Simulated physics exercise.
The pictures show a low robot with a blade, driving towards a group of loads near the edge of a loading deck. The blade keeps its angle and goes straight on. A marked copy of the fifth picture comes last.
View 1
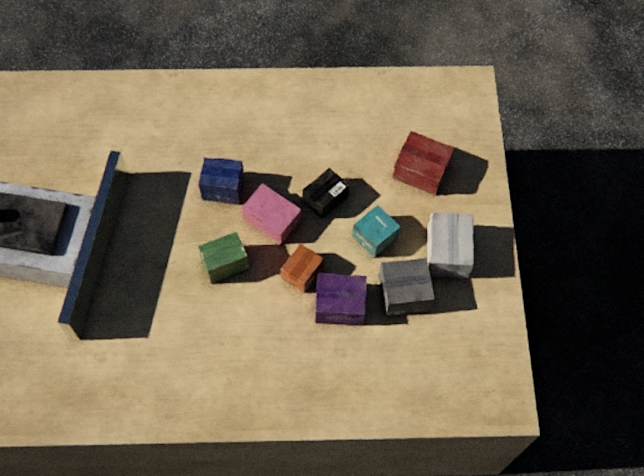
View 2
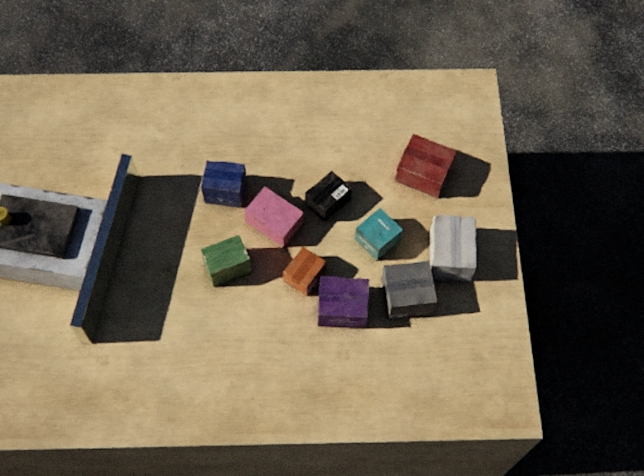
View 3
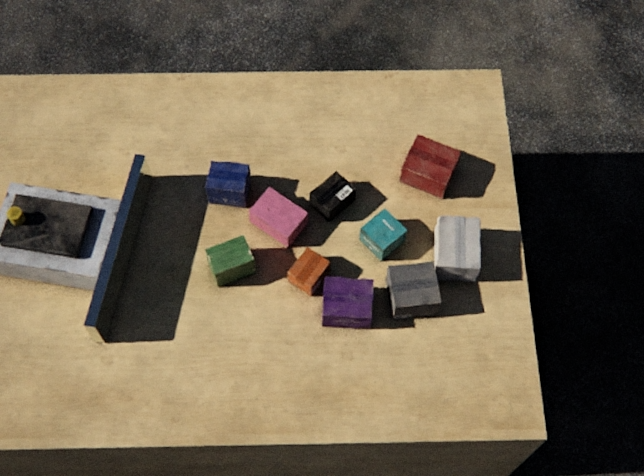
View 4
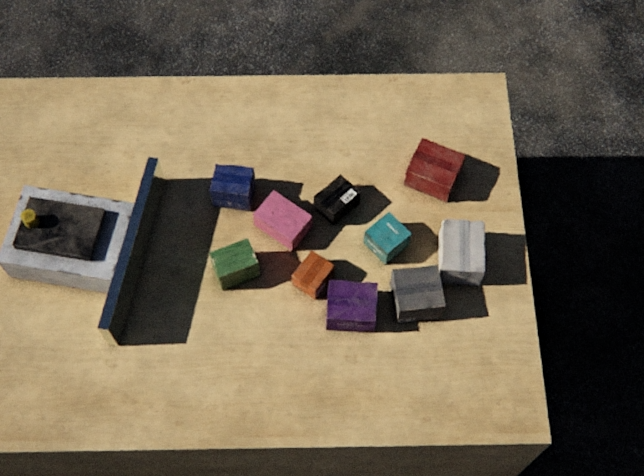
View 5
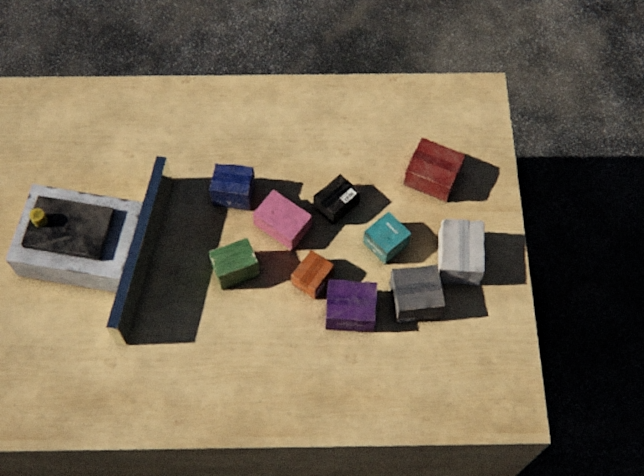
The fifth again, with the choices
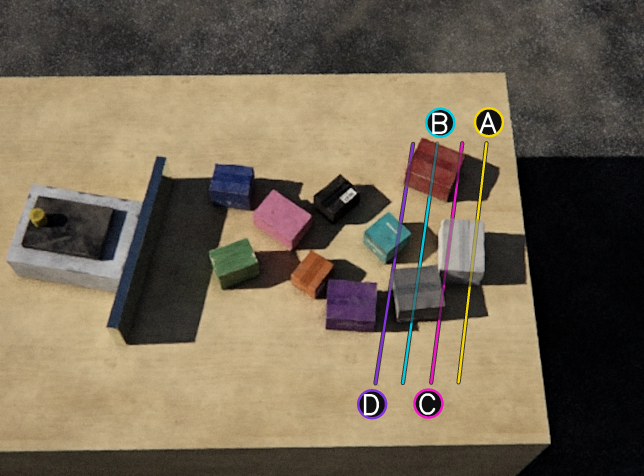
A low grey-and-white robot with a wide dark-blue blade moves slowly rightward across a pale wooden deck, seen from high above. Ahead of it sit ten scattered boxes: blue, pink, green and orange nearer the blade, black, teal and purple beyond, and red, white and grey towards the right edge. The robot narrows the gap without touching them, the boxes stay put, and the view shifts very slightly.
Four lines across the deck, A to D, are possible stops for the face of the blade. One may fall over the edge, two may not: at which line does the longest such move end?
Line C.
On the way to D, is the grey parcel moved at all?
Yes.
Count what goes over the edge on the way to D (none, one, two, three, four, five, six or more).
By then, none.
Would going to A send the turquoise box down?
By then, yes.
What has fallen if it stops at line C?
The white parcel.
On the marked copy, A at (473, 255); B at (421, 256); C at (448, 255); D at (395, 256).
Following C. Soon after the start, robot (186, 226); blue box (292, 187); green crate (273, 274).
Later, robot (297, 225); white parcel (473, 255); red box (443, 165).
In the end, robot (384, 224); white parcel over the edge; black box (510, 200); one fallen.
As for the rest, A drops three; B is within the limit but short; D is within the limit but short.
